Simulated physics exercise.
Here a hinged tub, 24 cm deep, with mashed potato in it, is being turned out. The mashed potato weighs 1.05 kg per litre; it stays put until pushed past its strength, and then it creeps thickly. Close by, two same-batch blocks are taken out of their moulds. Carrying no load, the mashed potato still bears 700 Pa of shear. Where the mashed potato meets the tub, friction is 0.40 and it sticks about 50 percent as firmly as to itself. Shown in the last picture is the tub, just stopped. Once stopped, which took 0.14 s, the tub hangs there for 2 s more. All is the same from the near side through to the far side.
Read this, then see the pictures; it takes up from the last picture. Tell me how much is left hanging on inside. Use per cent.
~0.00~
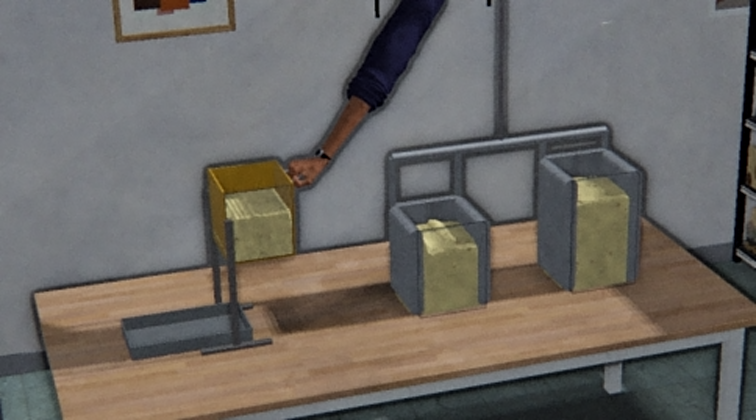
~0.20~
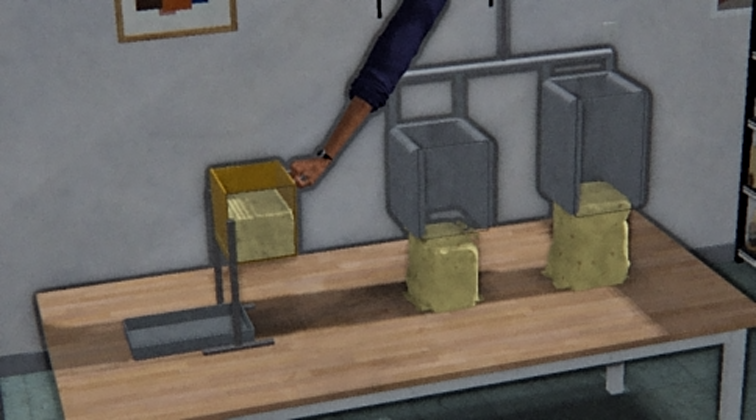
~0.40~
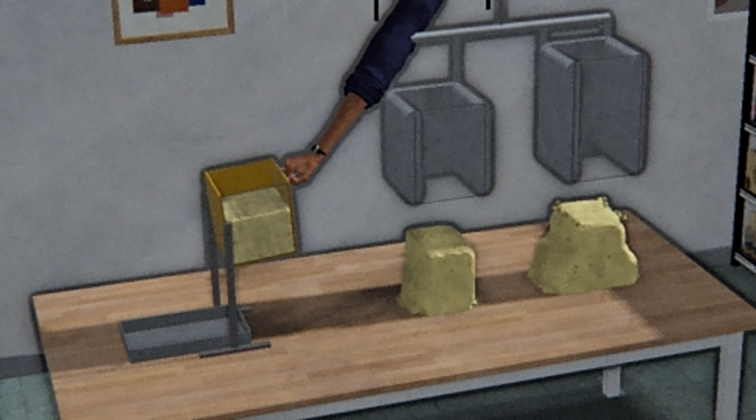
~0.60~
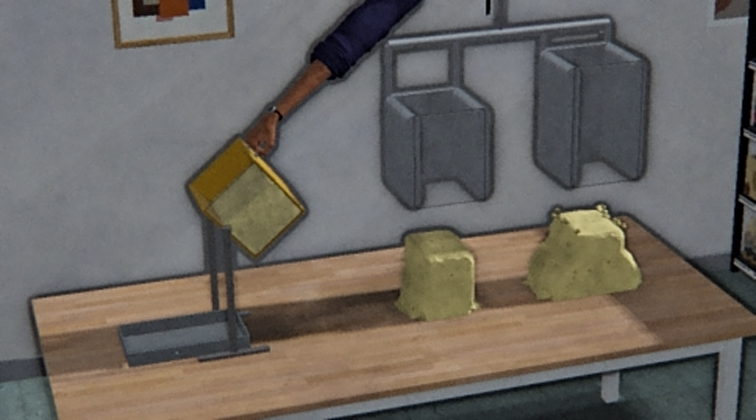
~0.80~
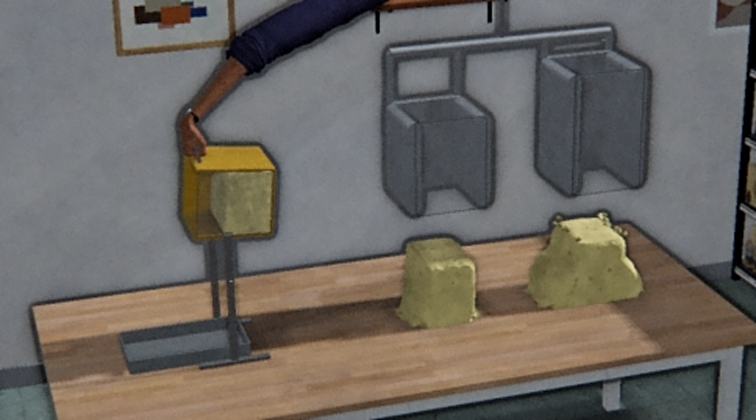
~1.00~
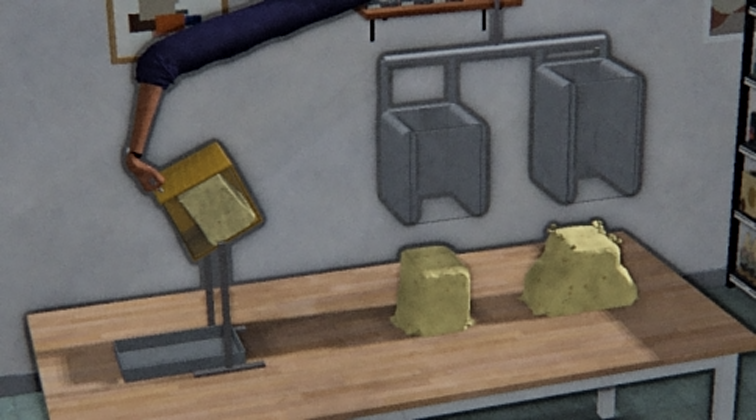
Roughly 0 % is left.
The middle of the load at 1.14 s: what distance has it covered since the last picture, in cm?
It has moved close to 8 cm.
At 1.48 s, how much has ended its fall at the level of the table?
By then close to 25 % is down.
By 1.14 s, the tub is at 114 degrees and holds 92 %.
By 1.31 s, the tub is at 114 degrees and holds 22 %.
By 1.48 s, the tub is at 114 degrees and holds 0 %.
By 1.65 s, the tub is at 114 degrees and holds 0 %.
By 3.00 s, at the end, the tub is at 114 degrees and holds 0 %.
